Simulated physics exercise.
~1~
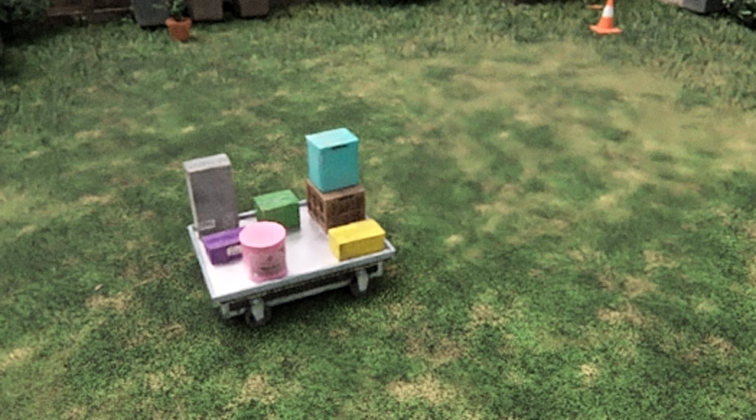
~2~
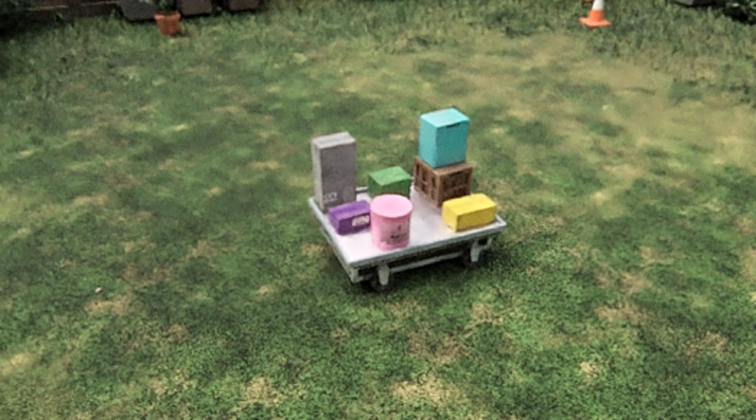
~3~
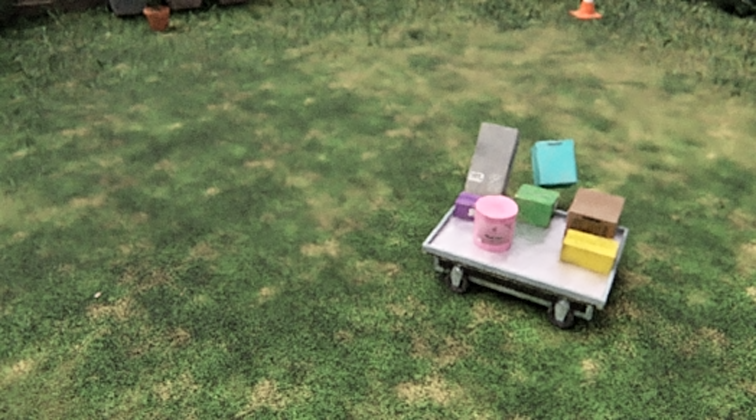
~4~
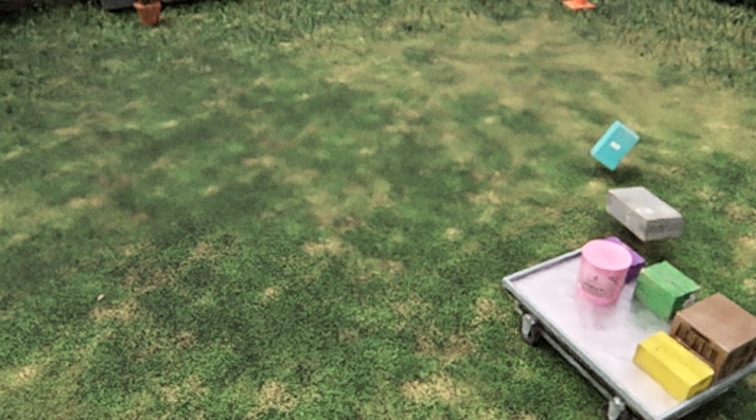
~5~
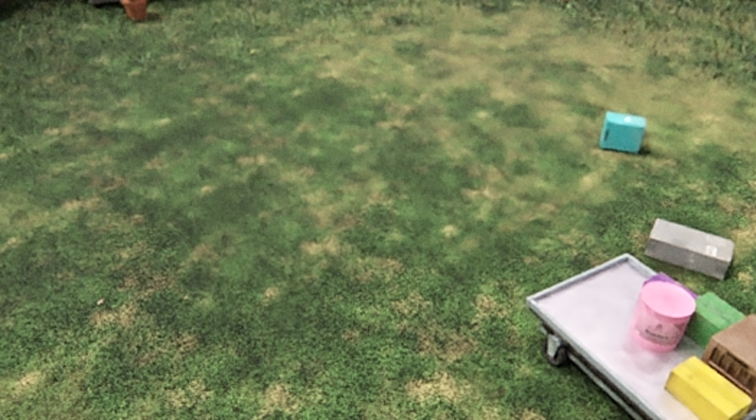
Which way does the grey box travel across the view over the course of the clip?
The grey box moves to the right, first riding on the cart and then coming off it onto the grass.
Flat cart of parcels rolling right across grass, turning toward the viewer, shedding a turquoise box and grey box, the rest aboard.
